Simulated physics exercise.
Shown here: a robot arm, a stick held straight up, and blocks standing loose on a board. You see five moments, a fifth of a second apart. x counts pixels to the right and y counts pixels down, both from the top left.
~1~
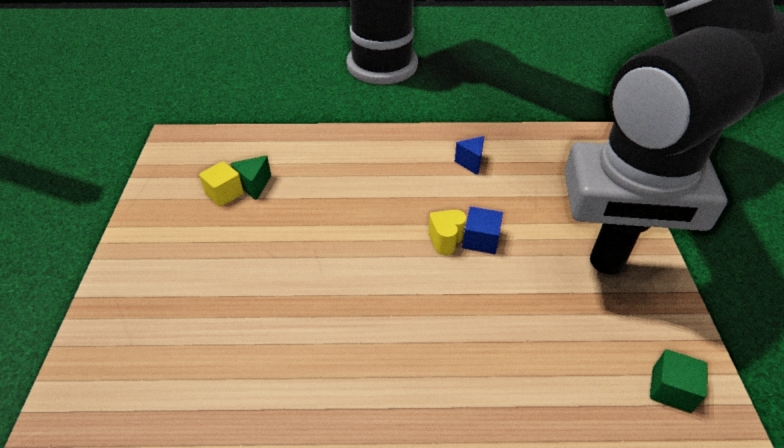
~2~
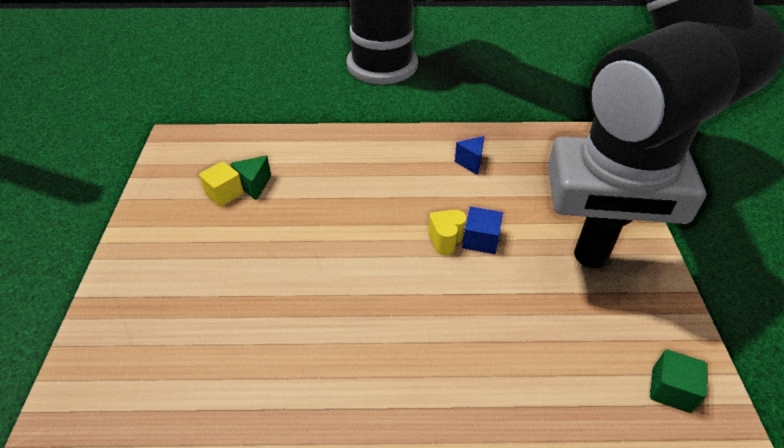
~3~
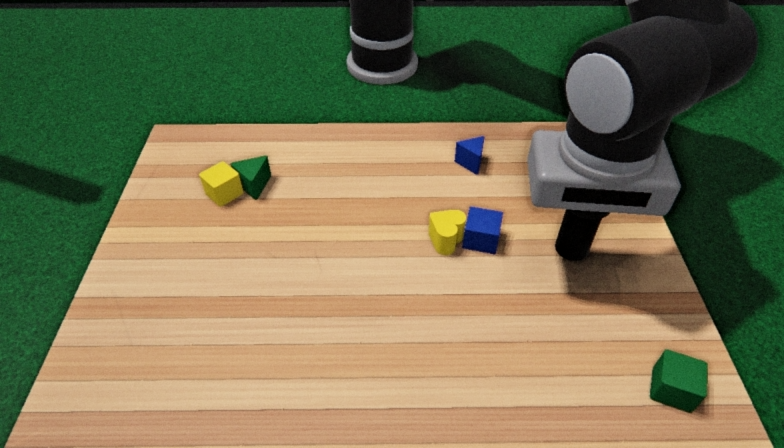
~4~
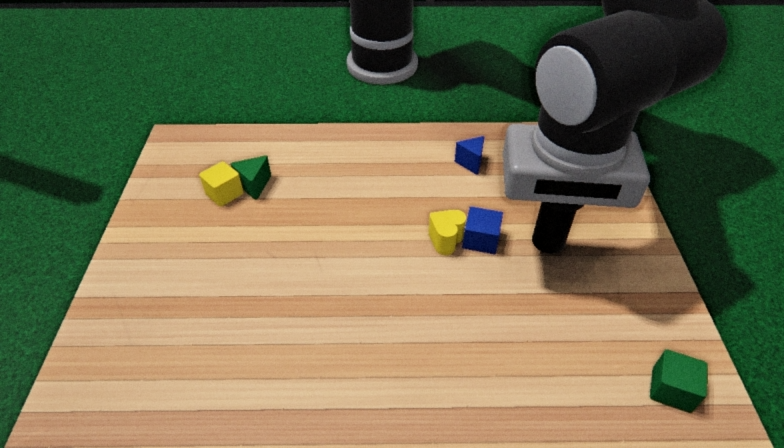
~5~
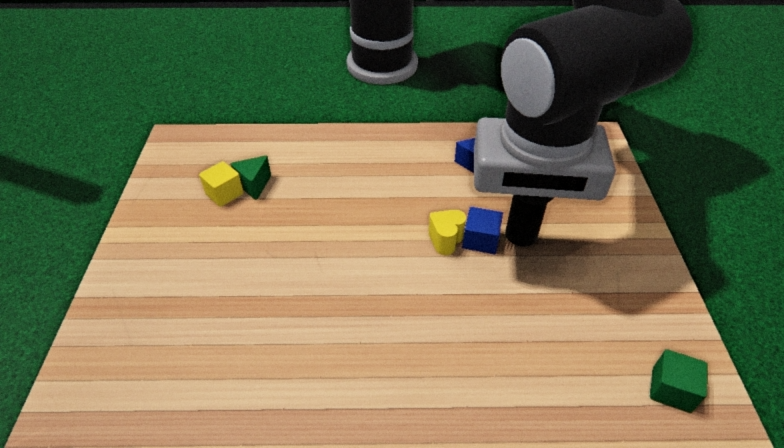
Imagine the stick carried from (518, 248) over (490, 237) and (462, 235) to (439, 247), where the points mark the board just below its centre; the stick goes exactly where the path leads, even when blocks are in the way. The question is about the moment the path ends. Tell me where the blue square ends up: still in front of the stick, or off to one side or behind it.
The stick passes it.
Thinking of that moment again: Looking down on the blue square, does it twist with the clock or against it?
It swings round clockwise.
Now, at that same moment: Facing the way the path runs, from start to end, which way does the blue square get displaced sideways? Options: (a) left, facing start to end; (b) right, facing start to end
Correct choice: B.
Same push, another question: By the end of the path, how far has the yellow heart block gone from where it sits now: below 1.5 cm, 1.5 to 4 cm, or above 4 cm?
It moves more than 4 cm.
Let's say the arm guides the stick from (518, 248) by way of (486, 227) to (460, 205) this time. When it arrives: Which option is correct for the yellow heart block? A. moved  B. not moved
My pick is A.
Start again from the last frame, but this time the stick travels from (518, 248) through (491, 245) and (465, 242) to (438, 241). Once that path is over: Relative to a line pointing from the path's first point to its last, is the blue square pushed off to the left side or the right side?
So, looking from the first point of the path to the last, the blue square moves rightwards.
On the path given first. Halfway along, stick (477, 221); yellow heart block (418, 220), turned 65° anticlockwise; blue square (446, 207).
At the end, stick (440, 234); yellow heart block (394, 221), turned 95° anticlockwise; blue square (421, 207), turned 30° clockwise.
